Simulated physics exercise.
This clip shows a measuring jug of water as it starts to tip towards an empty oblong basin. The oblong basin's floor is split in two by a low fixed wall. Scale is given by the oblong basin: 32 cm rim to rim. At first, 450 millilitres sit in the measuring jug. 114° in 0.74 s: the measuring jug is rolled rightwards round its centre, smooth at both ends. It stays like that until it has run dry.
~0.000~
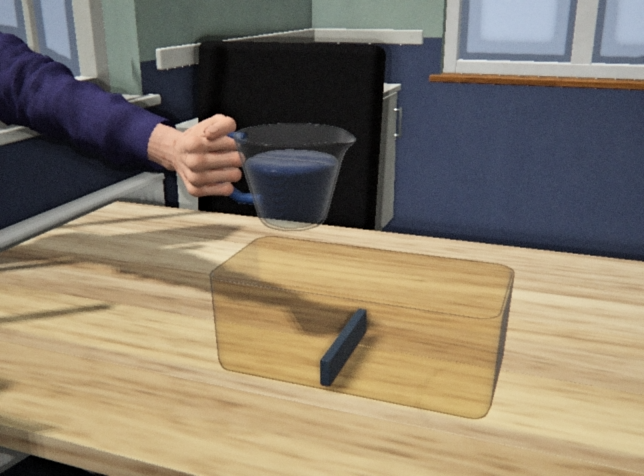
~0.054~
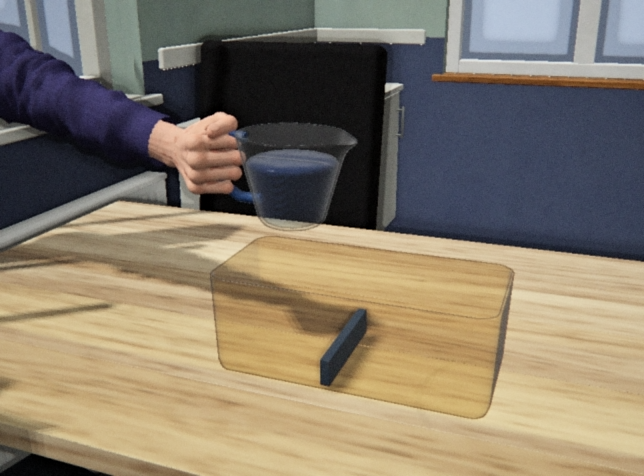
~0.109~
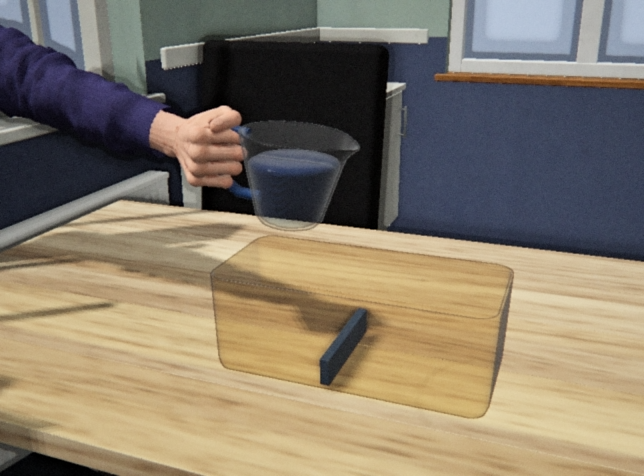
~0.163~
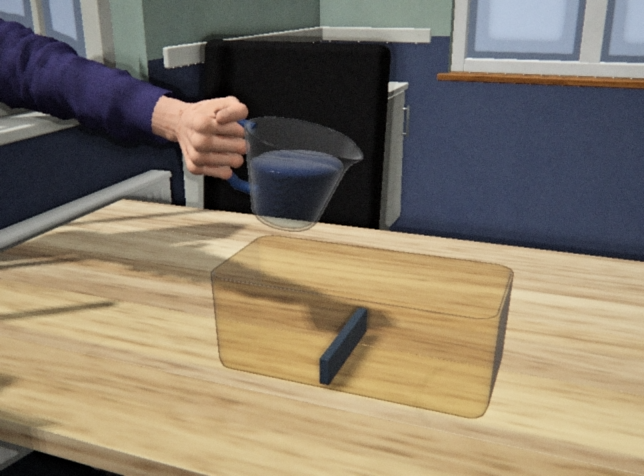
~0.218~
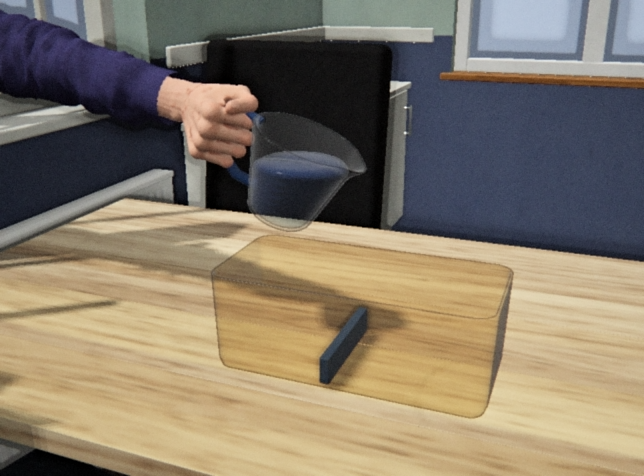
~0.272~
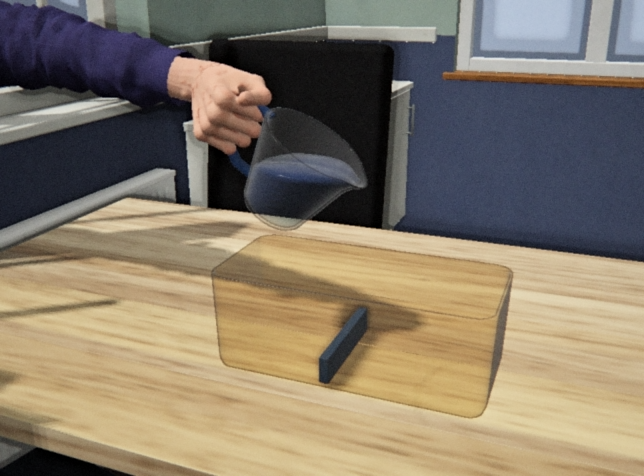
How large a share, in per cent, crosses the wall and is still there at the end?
A share of about 88 per cent.
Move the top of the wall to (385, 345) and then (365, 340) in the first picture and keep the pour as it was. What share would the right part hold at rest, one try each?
Respectively close to 40 and 65 %.
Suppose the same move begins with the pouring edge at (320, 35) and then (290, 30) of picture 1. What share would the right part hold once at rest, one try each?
Respectively about 75 and 40 percent.
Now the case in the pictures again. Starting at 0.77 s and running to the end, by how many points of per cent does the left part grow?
It comes to some 2 per cent.
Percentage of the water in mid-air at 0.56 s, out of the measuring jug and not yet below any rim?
About 20 per cent.
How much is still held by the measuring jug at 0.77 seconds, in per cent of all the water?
1 per cent or so.
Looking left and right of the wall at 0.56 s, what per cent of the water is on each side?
Around 0 on the left side and 42 on the right side.
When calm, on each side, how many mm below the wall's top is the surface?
It's around 30 mm on the left side and around 18 mm on the right side.
Then, 0.56 s in, the tilt is 98° and 36 per cent is still to pour, 0 is left of the wall and 43 right of it.
Then, 0.77 s in, the tilt is 114° and 1 per cent is still to pour, 8 is left of the wall and 89 right of it.
Then, 1.00 s in, the tilt is 114° and 0 per cent is still to pour, 10 is left of the wall and 89 right of it.
Then, 1.24 s in, the tilt is 114° and 0 per cent is still to pour, 10 is left of the wall and 88 right of it.
Finally, 10 per cent lies left of the wall, 88 right of it and 1 outside.
